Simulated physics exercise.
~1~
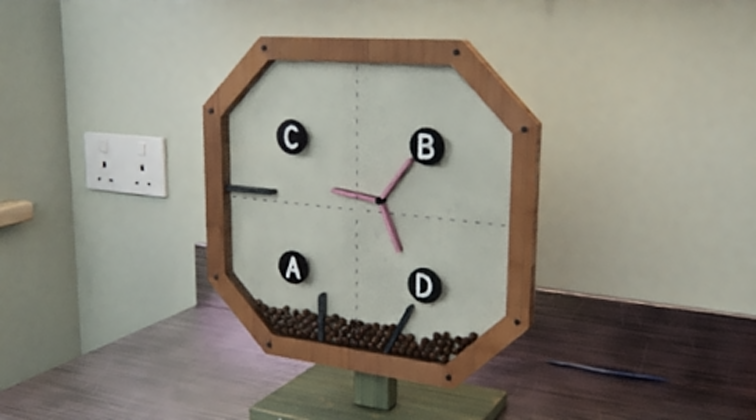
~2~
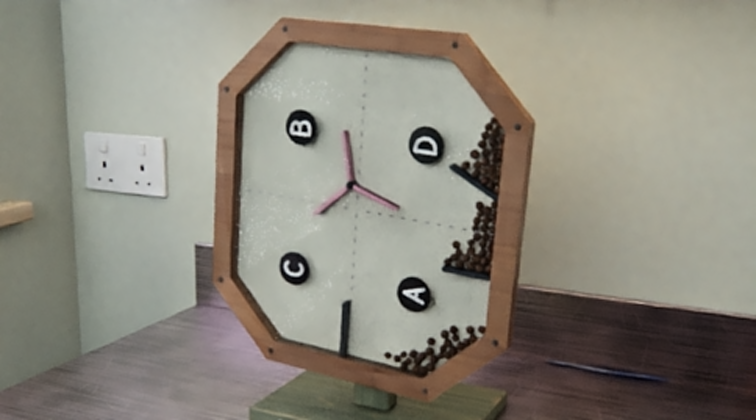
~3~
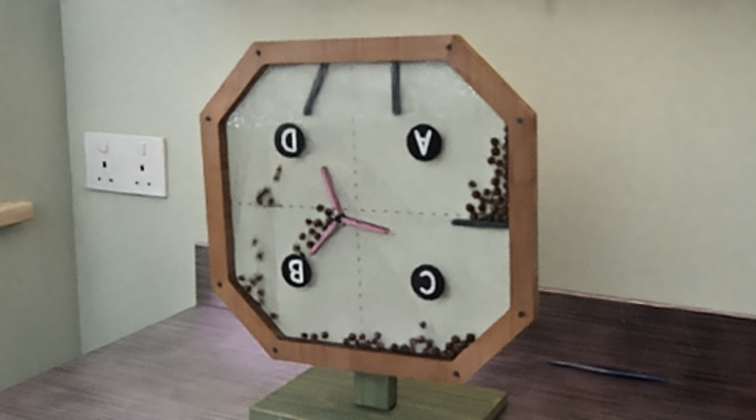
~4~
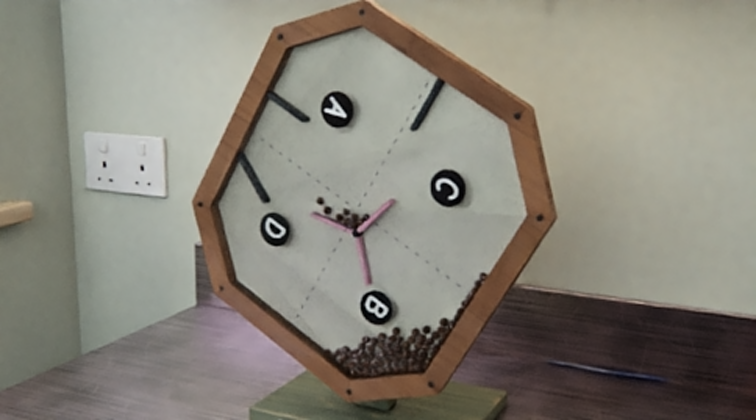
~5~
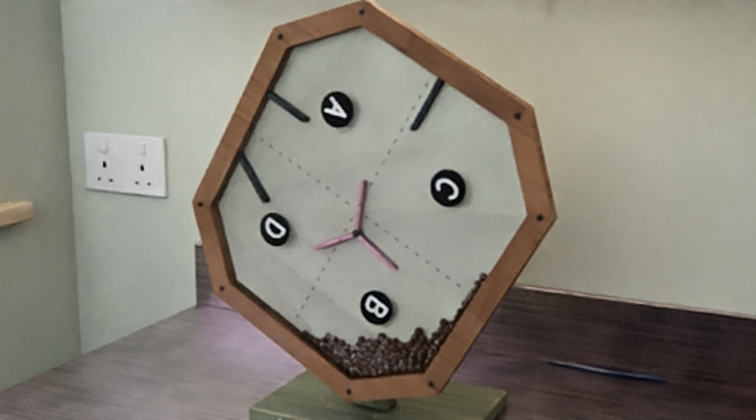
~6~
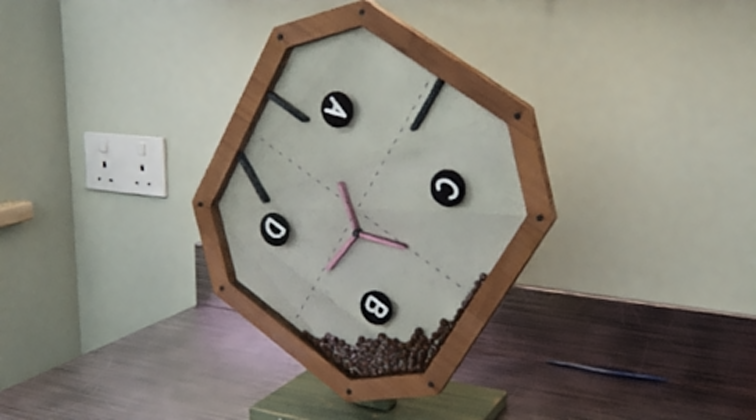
An octagonal wooden case with a pale face stands on a green base atop a dark wood-grain counter, seen from the front, with a white double socket on the wall at left. Black discs lettered A, B, C and D mark its quarters, dark bars jut inward, and a pink three-armed spinner sits near the middle above a bed of small dark brown beads. The case turns anticlockwise, carrying beads up the right side. Turned upside down, it spills them across the bottom and past the spinner. It turns further and stops tilted, the last beads dropping while the spinner keeps shifting. Finally the beads lie heaped at the bottom, below B.
